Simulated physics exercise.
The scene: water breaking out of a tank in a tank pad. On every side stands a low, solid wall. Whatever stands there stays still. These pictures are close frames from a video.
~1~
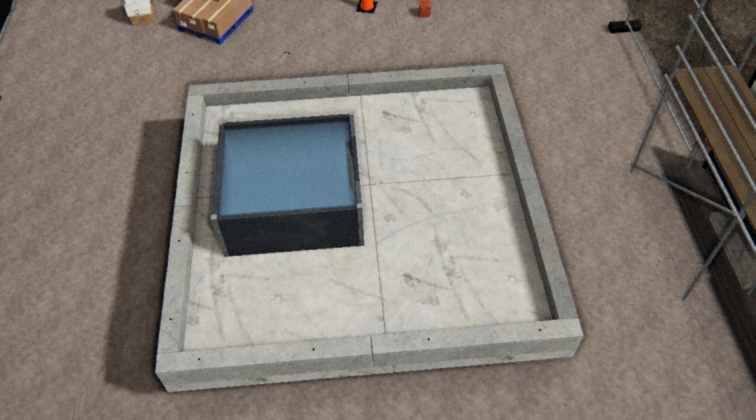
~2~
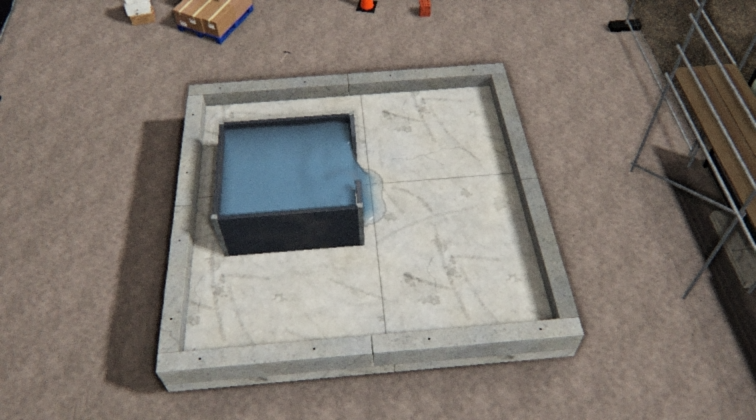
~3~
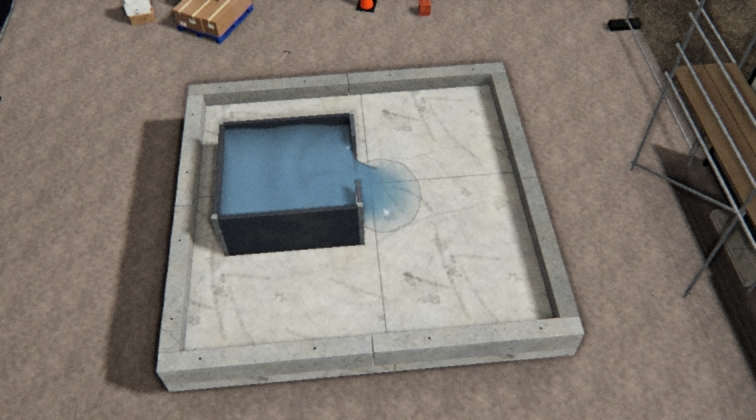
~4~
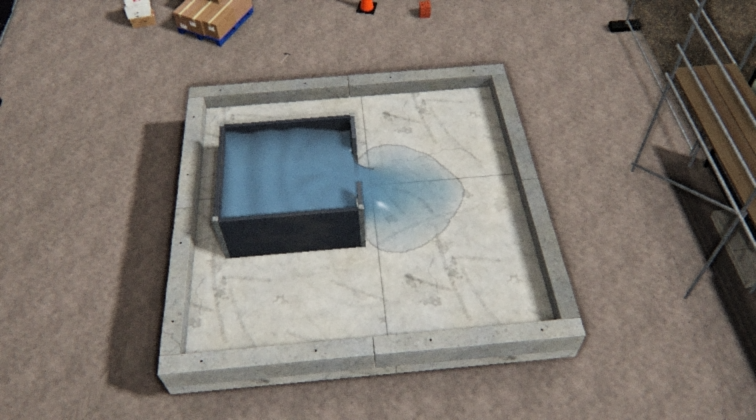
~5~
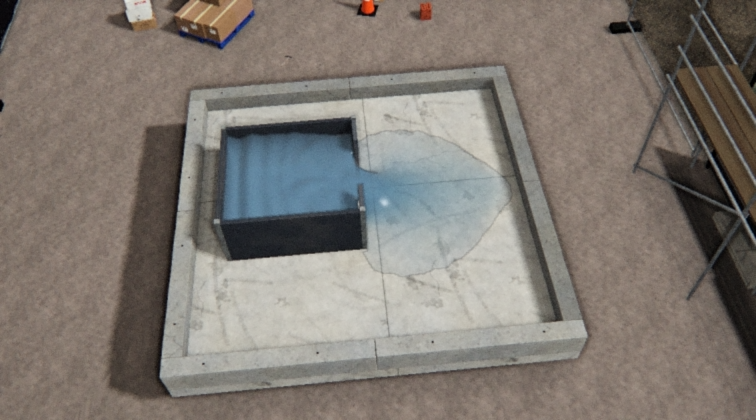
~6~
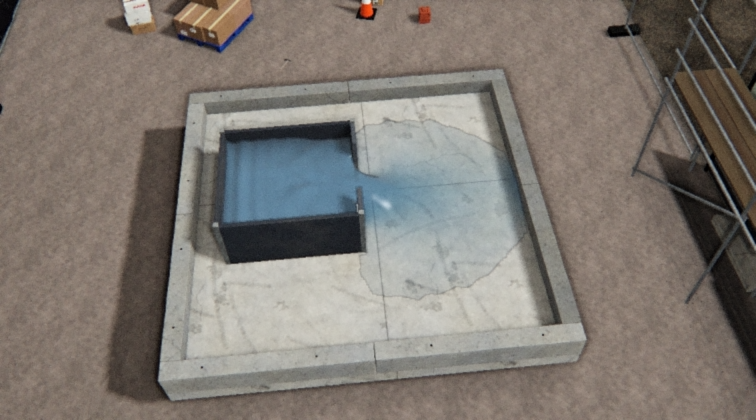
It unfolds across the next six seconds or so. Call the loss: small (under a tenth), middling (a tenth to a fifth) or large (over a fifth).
Small.
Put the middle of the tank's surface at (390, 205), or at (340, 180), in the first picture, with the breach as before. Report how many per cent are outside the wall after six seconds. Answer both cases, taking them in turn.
So it's 12 in a hundred first and 6 in a hundred second.
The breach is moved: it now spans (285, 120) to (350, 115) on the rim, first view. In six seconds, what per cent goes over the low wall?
Estimate: 10 %.
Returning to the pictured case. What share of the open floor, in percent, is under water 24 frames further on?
About 95 per cent.
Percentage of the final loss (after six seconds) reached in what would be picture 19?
About 75 per cent.
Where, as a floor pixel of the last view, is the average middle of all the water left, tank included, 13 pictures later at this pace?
Around (376, 202).
A moment on, water covers 35 % of the floor; the low wall has let 0 % over.
Next, water covers 45 % of the floor; the low wall has let 0 % over.
Then, water covers 40 % of the floor; the low wall has let 3 % over.
Later, water covers 75 % of the floor; the low wall has let 4 % over.
In the end, water covers 80 % of the floor; the low wall has let 4 % over.
